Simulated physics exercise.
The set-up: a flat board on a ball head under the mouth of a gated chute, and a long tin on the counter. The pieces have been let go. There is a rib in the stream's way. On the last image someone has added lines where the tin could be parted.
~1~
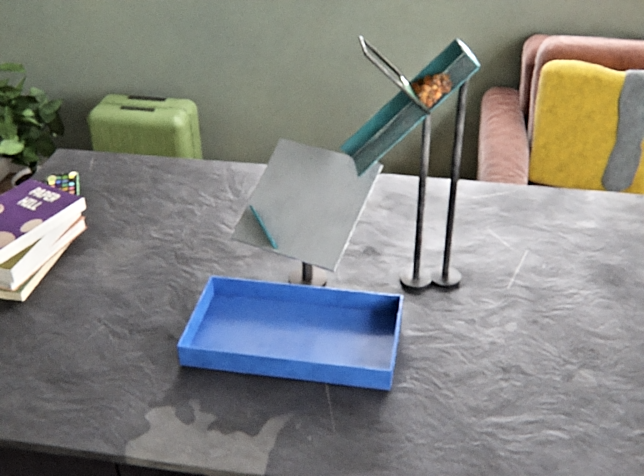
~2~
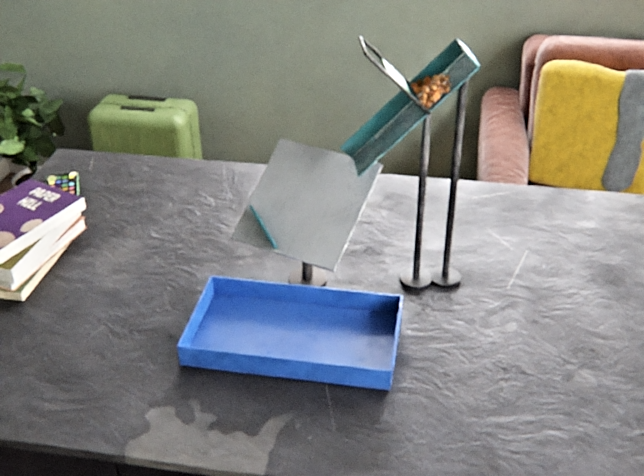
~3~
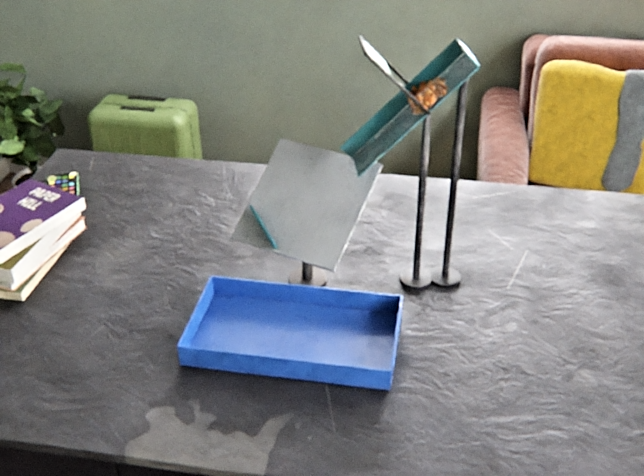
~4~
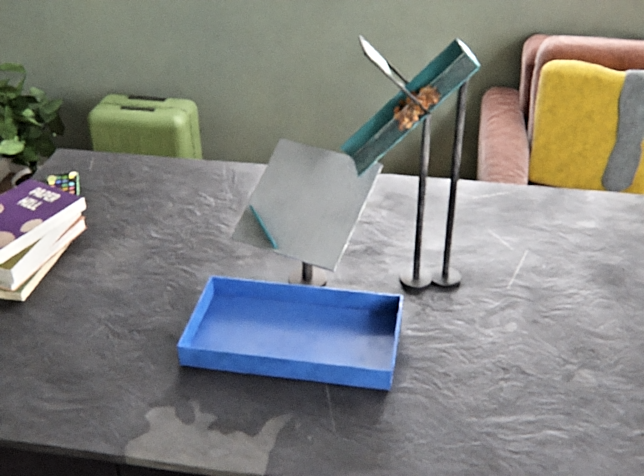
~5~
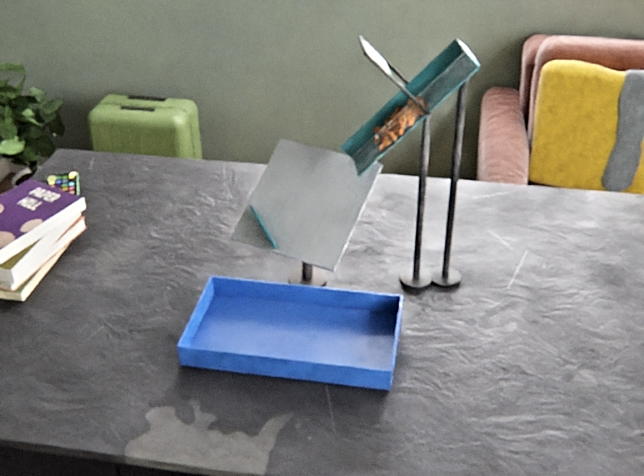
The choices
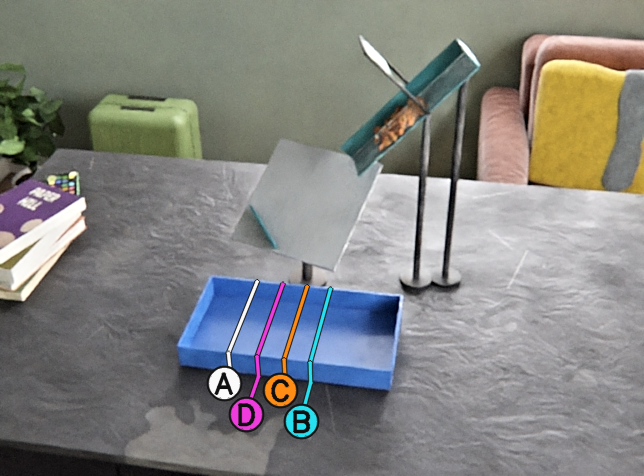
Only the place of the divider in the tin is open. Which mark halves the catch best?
Line D.
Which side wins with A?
More lands on the right.
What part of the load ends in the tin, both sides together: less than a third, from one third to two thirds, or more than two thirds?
More than two thirds.
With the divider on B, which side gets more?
The left side.
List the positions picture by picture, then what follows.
The first picture shows load behind the gate at (431, 86), bits of cat kibble; lip of the chute at (356, 168), sloping fairly steeply.
The second picture shows middle of the board at (306, 201), tilted fairly steeply; middle of its low edge at (281, 254); of its high edge at (330, 151).
The third picture shows front corners of the tin at (178, 346) and (390, 371), empty; front of the load at (415, 112).
The fourth picture shows middle of the load at (415, 107); its front at (401, 127), about a third of the way to the lip; rib from (250, 206) to (273, 243).
The fifth picture shows middle of the load at (400, 116); its front at (377, 140), about two thirds of the way to the lip.
On the marked copy, line A crosses the front rim at (228, 352); line B crosses the front rim at (310, 361); line C crosses the front rim at (284, 358); line D crosses the front rim at (257, 355).
For line A, of what is caught, a stray few on the left of the divider, nearly all on the right.
For line B, of what is caught, all on the left of the divider, none on the right.
For line C, of what is caught, nearly all on the left of the divider, a stray few on the right.
For line D, of what is caught, about half on the left of the divider, about half on the right.
